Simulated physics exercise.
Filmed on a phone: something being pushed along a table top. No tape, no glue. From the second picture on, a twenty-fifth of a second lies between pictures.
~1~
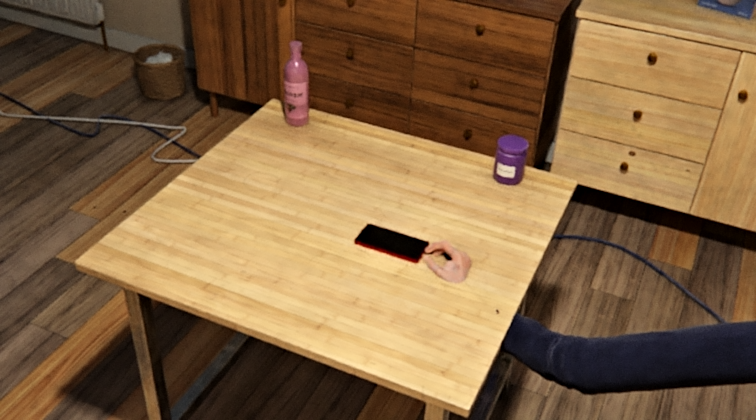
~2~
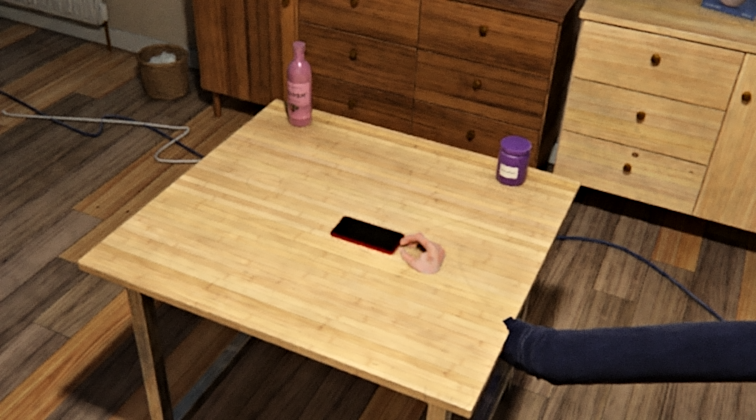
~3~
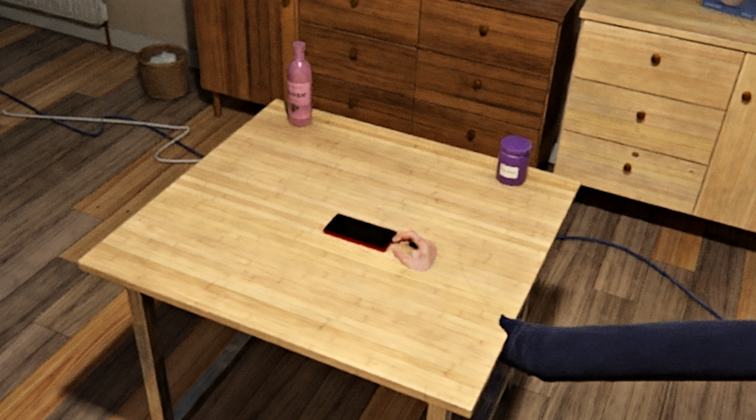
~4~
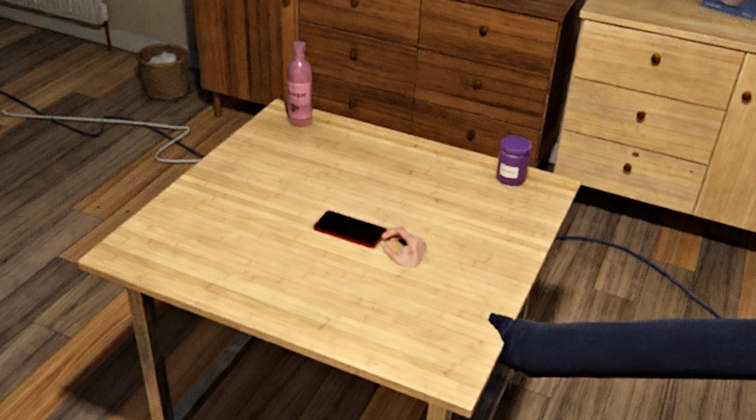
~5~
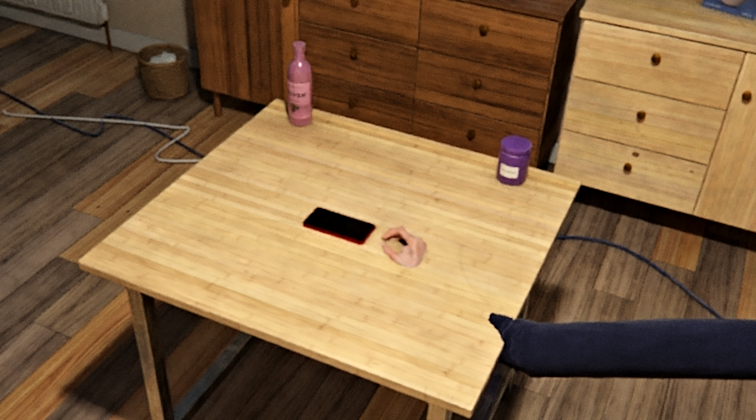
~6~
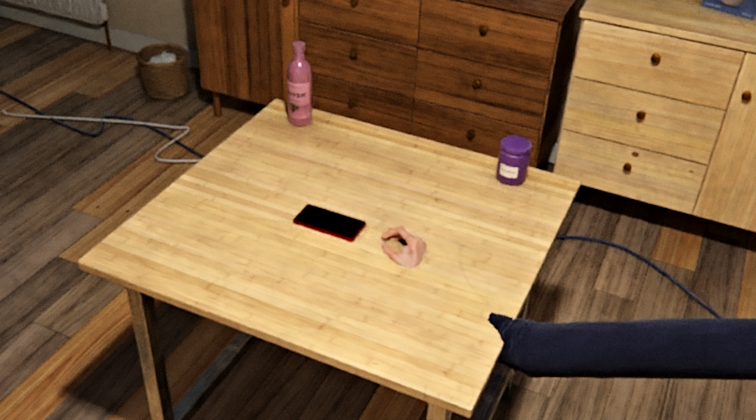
On a light wooden table, a hand pushed a red-edged phone to the left, past a pink bottle and a purple jar standing farther back, then stayed still while the phone slid slightly farther left.
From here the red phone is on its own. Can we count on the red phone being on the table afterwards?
The red phone stays on the table.
Then, 0.10 s later than the last frame, red phone moved about its own width near (313, 217).
Then, 0.20 s later than the last frame, red phone moved about its own width near (306, 215).
When it is over, moved from the start, red phone. End places, in pixels of the last picture, red phone near (306, 215).
